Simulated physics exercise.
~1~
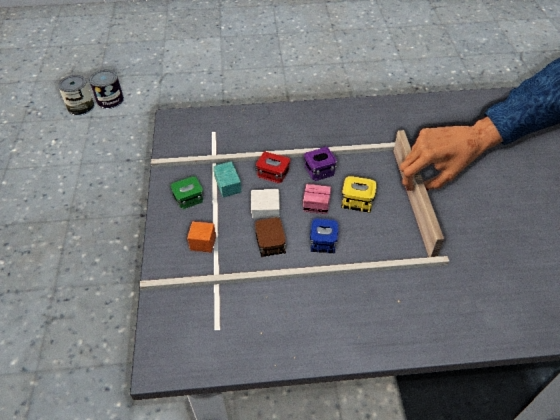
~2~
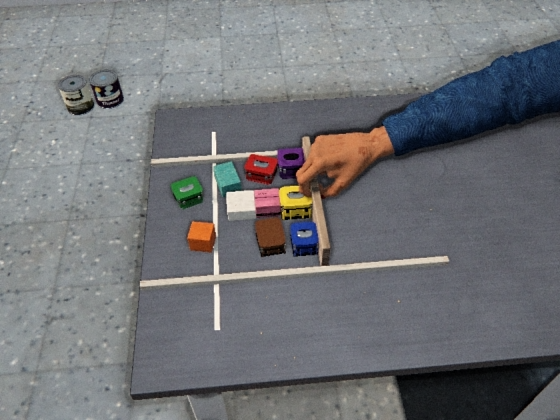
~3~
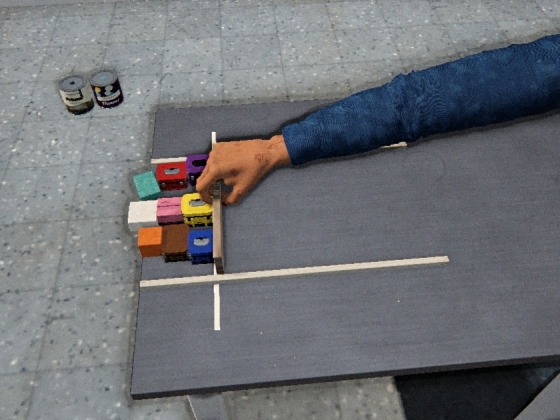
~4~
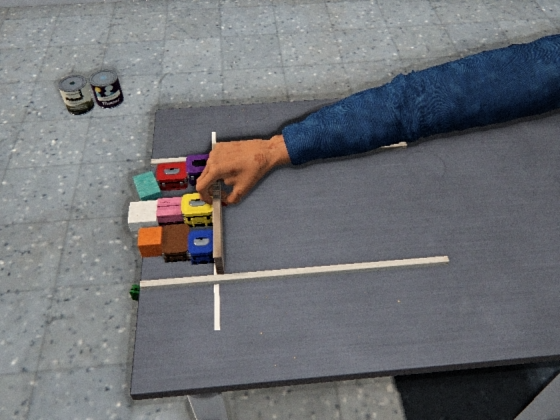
On a dark tabletop marked with pale strips, a hand slides an upright wooden board left, gathering scattered colourful blocks and small cases and pushing them to the table's left end, where the board stops at the crossing strip and the green case drops off the edge.
